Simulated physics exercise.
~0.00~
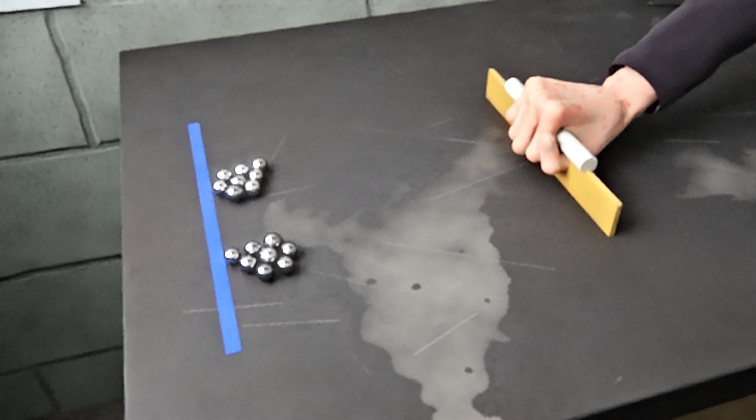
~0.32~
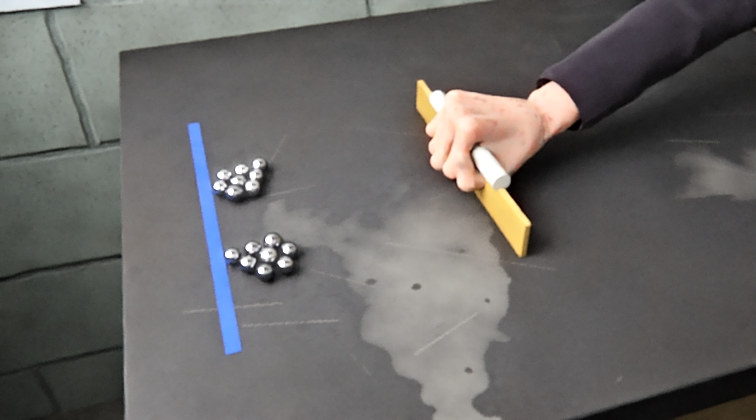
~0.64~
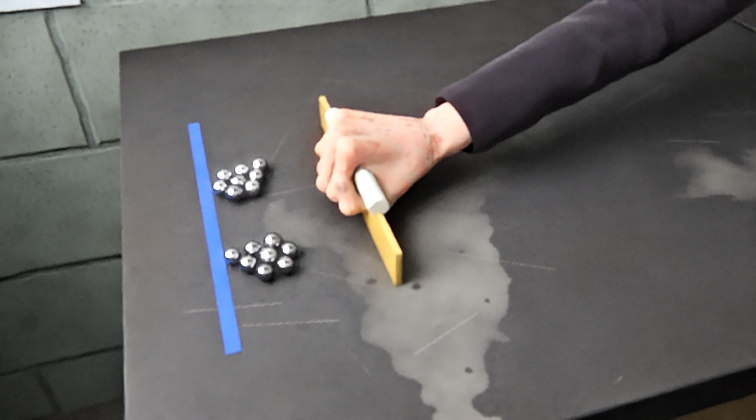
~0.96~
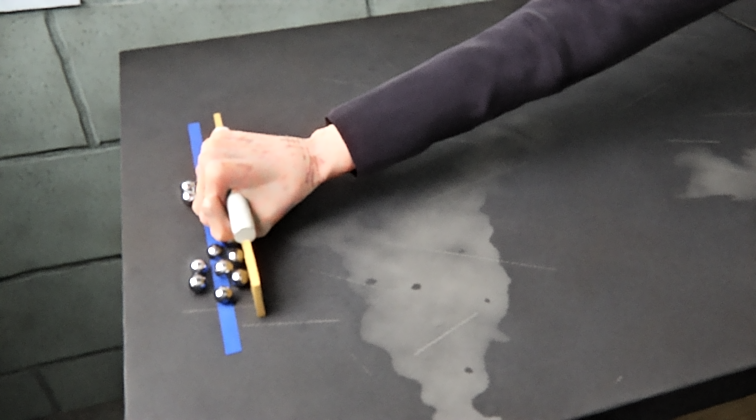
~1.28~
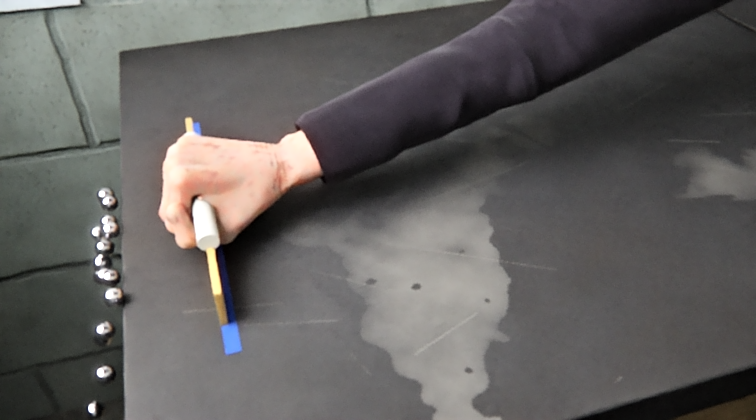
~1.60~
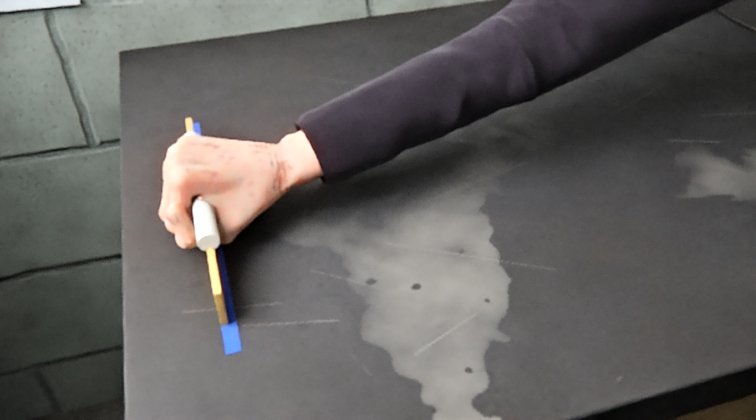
A hand slides a yellow scraper with a white handle leftward across a dark tabletop, pushing two clusters of shiny metal balls over a strip of blue tape. The scraper stops at the tape while the balls roll off the left edge and drop out of view, leaving the tabletop clear of them.
